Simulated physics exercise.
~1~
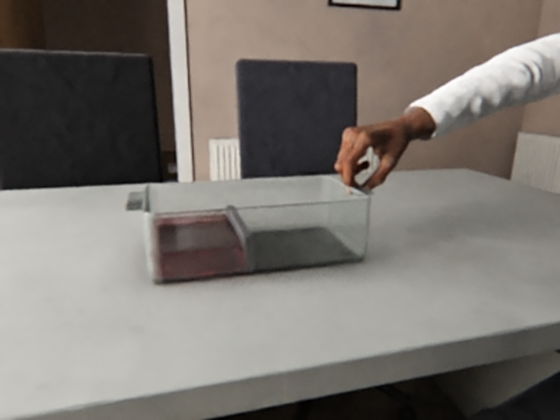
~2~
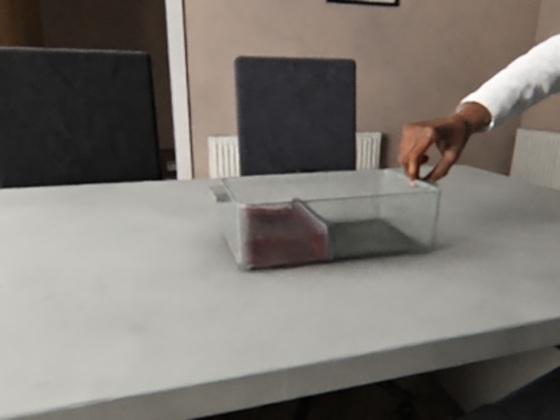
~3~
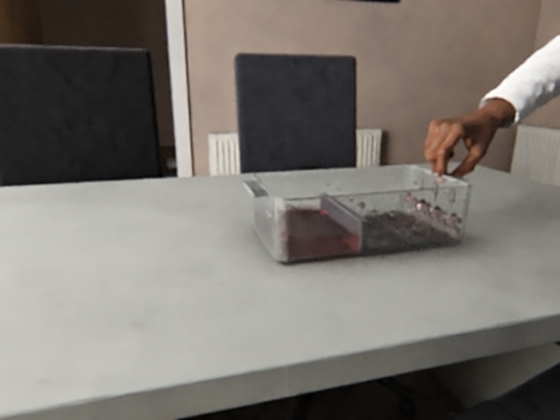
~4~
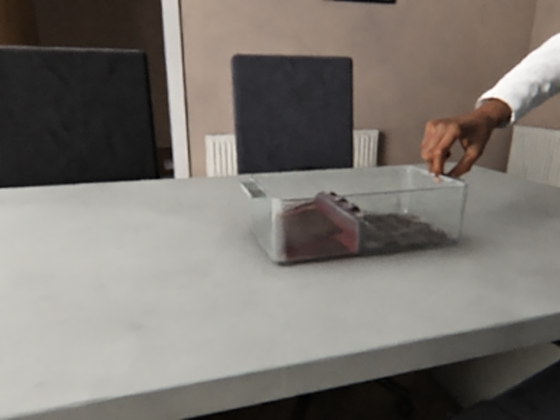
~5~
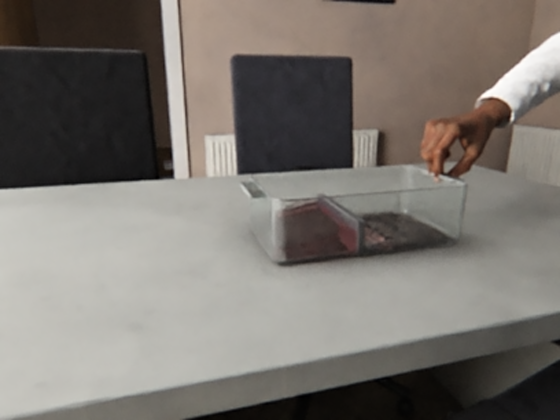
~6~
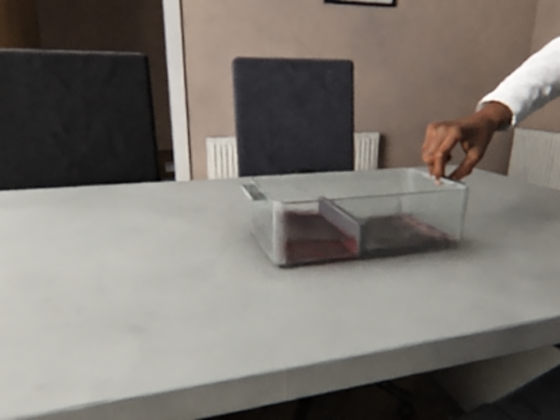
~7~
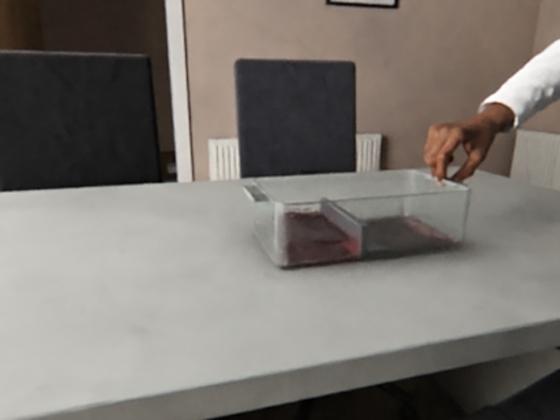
A clear food box with a fixed divider sits on a pale grey table, reddish liquid in its left side only, seen from across the tabletop by a slightly swaying view. Two dark chairs stand behind, against a brownish-pink wall. A hand in a white sleeve grips the box's right end and pulls it to the right. As the box slows, the liquid surges over the upright divider and splashes in the right side. The box stops with the hand still on it, most of the liquid left of the divider and a shallow amount on the right.
